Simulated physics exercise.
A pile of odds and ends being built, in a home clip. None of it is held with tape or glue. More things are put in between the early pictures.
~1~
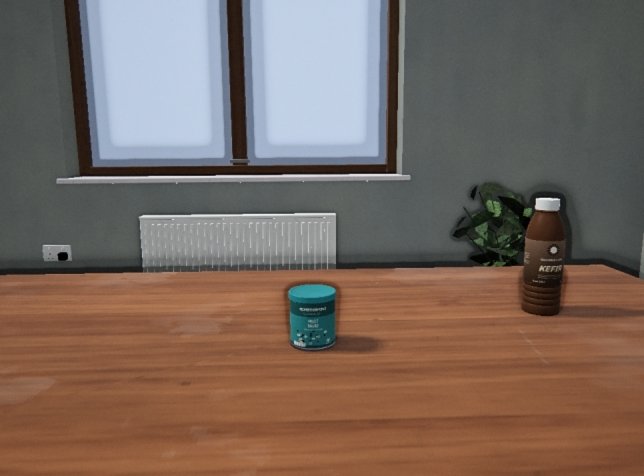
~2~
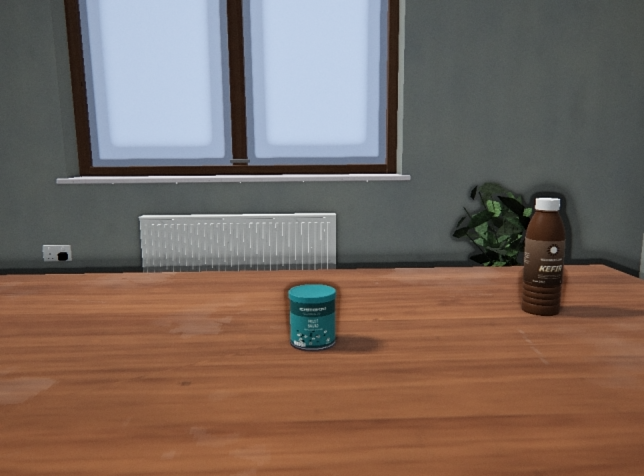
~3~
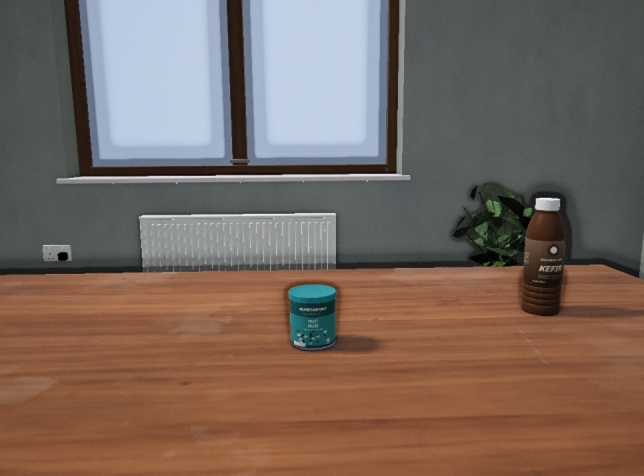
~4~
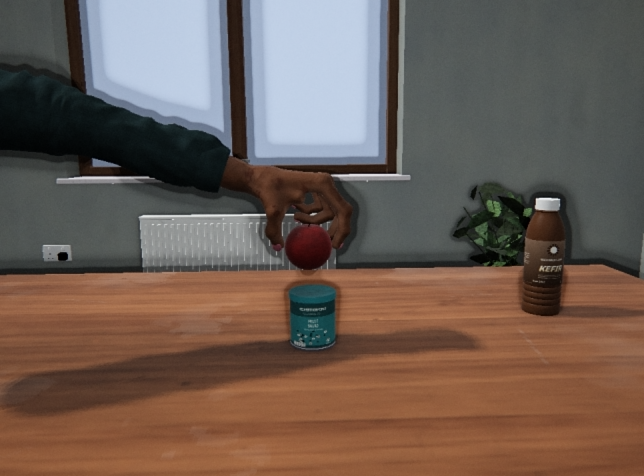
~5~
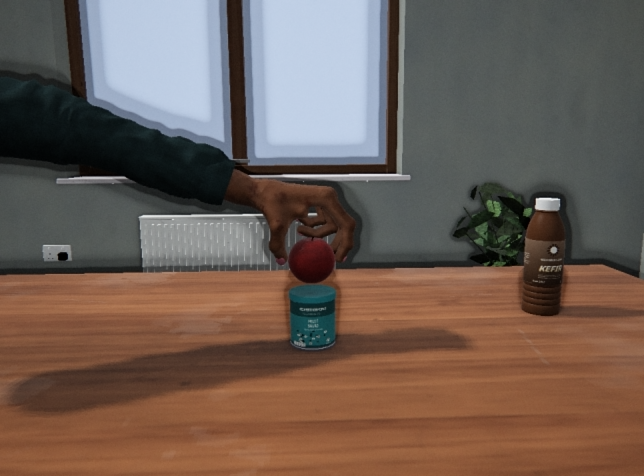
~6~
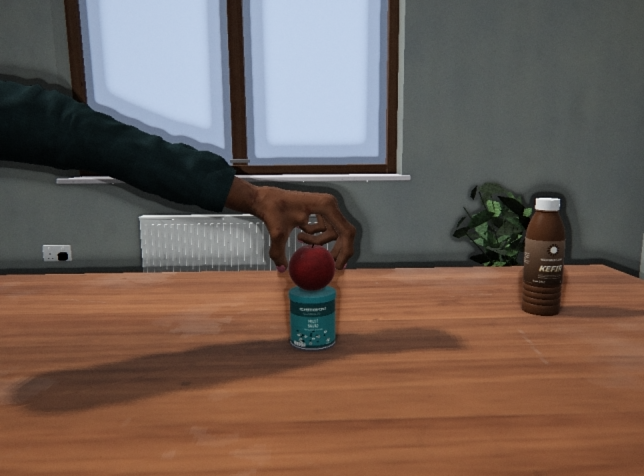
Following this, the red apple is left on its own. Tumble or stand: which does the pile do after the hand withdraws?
It stands.
Then, 0.20 s after the last picture, nothing has stirred.
Then, 0.60 s after the last picture, red apple resting near (312, 268).
At rest, all 3 in place. Seen from the same camera at the end, red apple near (312, 268). The pile holds.
